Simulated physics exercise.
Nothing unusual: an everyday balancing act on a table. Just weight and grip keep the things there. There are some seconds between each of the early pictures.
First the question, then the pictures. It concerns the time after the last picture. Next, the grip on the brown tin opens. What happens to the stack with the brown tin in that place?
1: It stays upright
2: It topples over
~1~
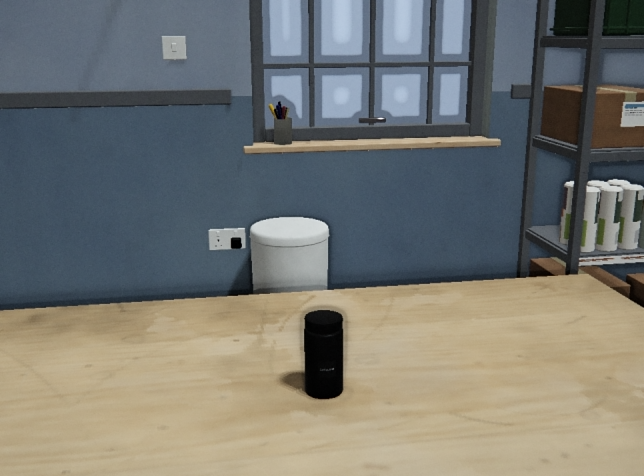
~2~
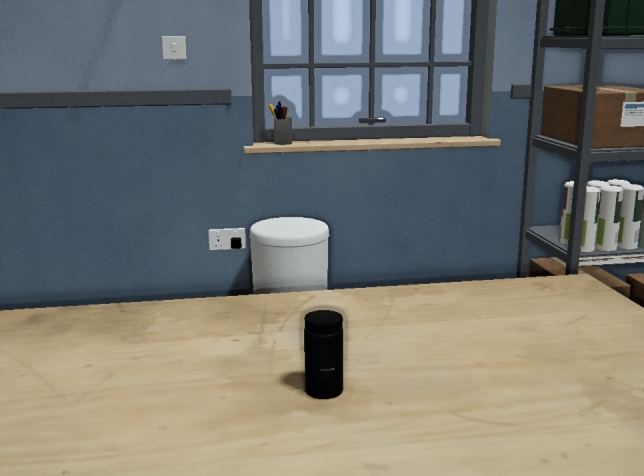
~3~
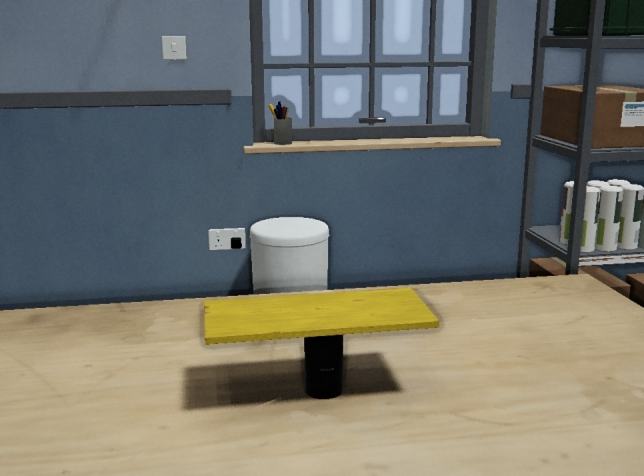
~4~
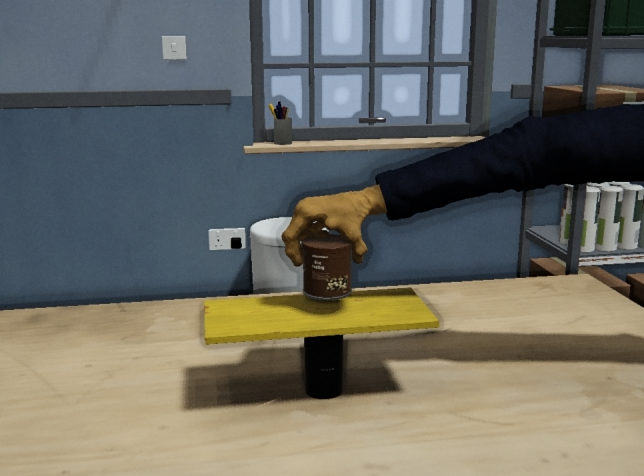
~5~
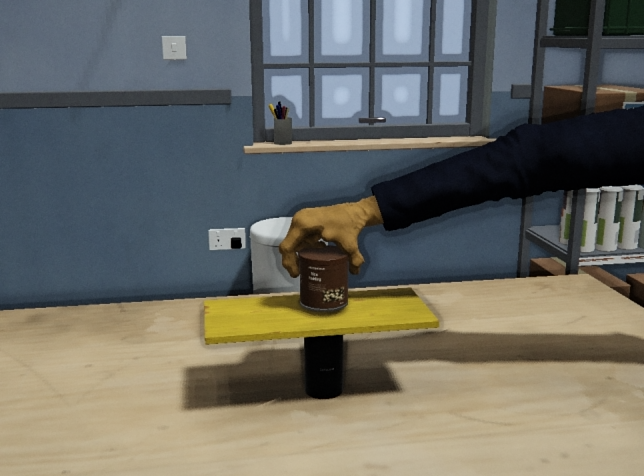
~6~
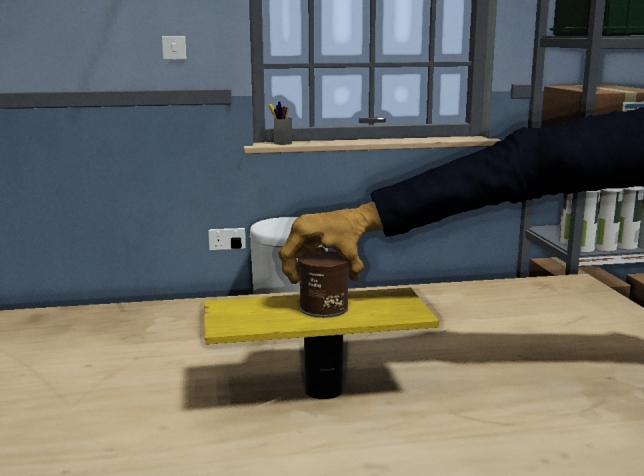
1.
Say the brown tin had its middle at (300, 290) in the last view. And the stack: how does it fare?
Result: The stack stays stable.
Then, 0.20 s on from there, no change.
Then, 0.40 s on from there, brown tin resting near (324, 284).
In the end, all 3 unmoved. At the end, from the last picture's camera, brown tin near (324, 284). The stack stays up.
